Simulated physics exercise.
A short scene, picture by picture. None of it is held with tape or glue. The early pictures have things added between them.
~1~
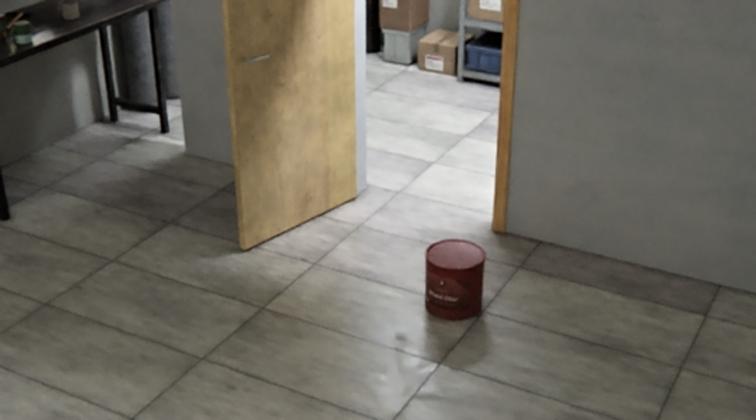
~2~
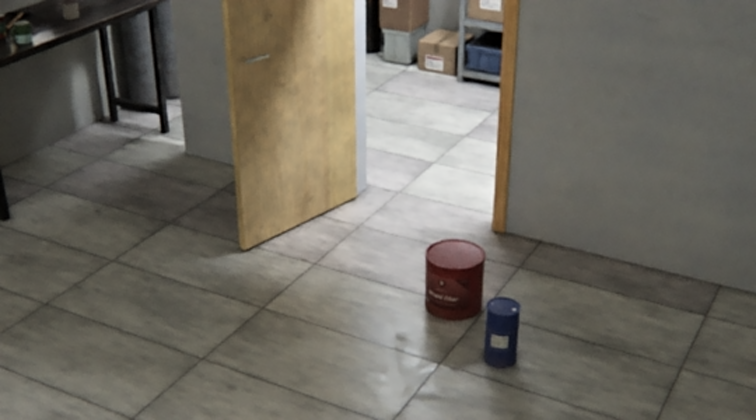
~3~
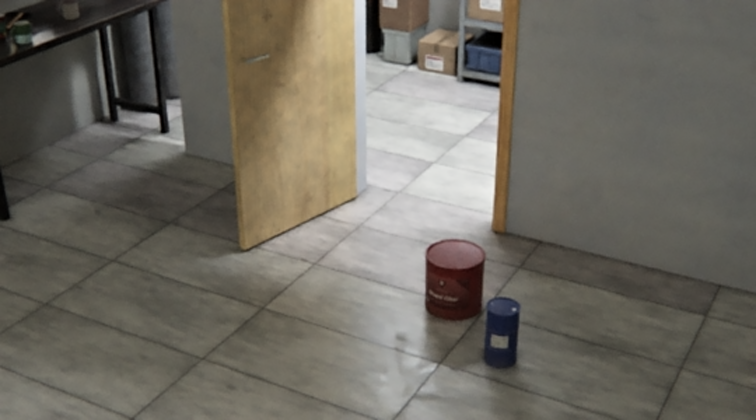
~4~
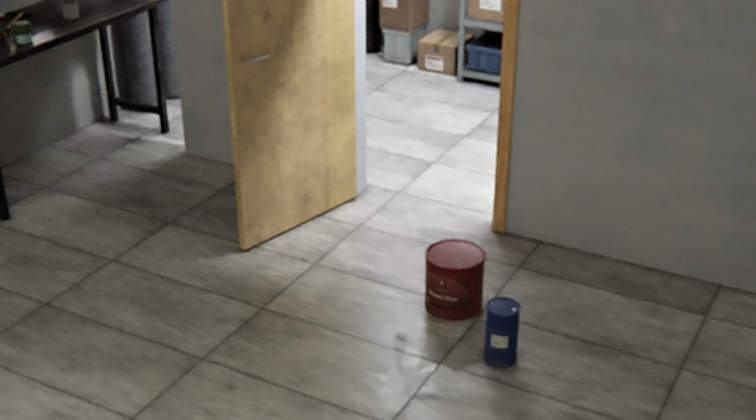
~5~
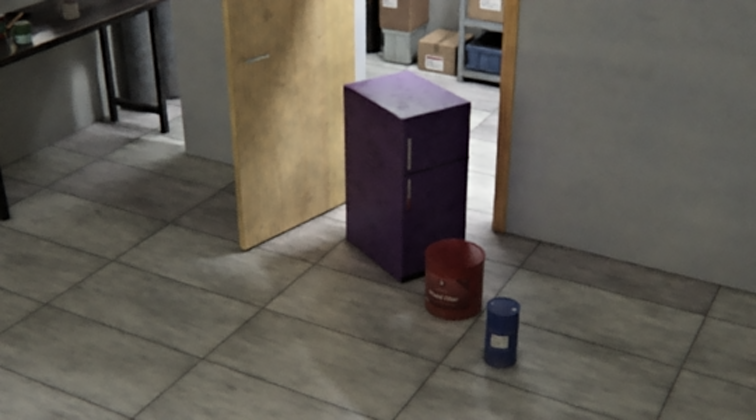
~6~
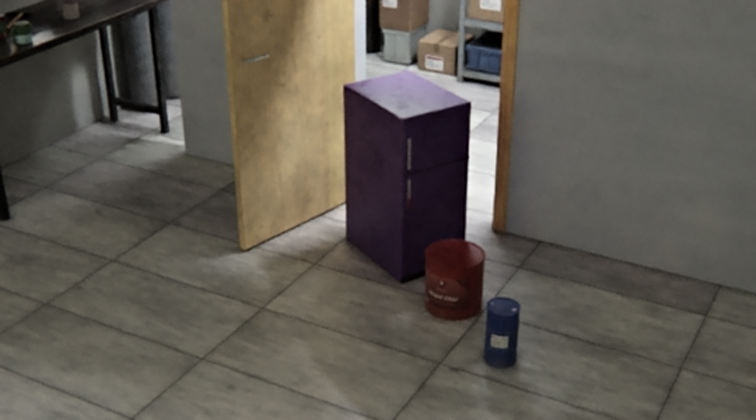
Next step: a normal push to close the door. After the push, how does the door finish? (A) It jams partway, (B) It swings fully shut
(A) It jams partway.
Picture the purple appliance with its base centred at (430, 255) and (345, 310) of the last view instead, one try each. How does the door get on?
First try: It gets caught partway; second try: It swings home.
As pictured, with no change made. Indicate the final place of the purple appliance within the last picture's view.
The object finishes roughly at pixel (412, 175).
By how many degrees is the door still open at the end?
The answer is roughly 65°.
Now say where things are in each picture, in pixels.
The first frame shows door wide open and still; red pail (454, 280).
The second frame shows door wide open and still; red pail (454, 280); blue canister (502, 333).
The third frame shows door wide open and still; red pail (454, 280); blue canister (502, 333).
The fourth frame shows door wide open and still; red pail (454, 280); blue canister (502, 333).
The fifth frame shows door wide open and still; red pail (454, 280); blue canister (502, 333).
The sixth frame shows door wide open and still; purple appliance (405, 175); red pail (454, 280).
Then, 0.50 s past the last view, door 92° open.
Then, 0.70 s past the last view, door 79° open.
Then, 0.90 s past the last view, door 66° open.
Finally, door 64° open; all 3 still in place. Final places as the last picture's camera would see them, purple appliance near (412, 175).
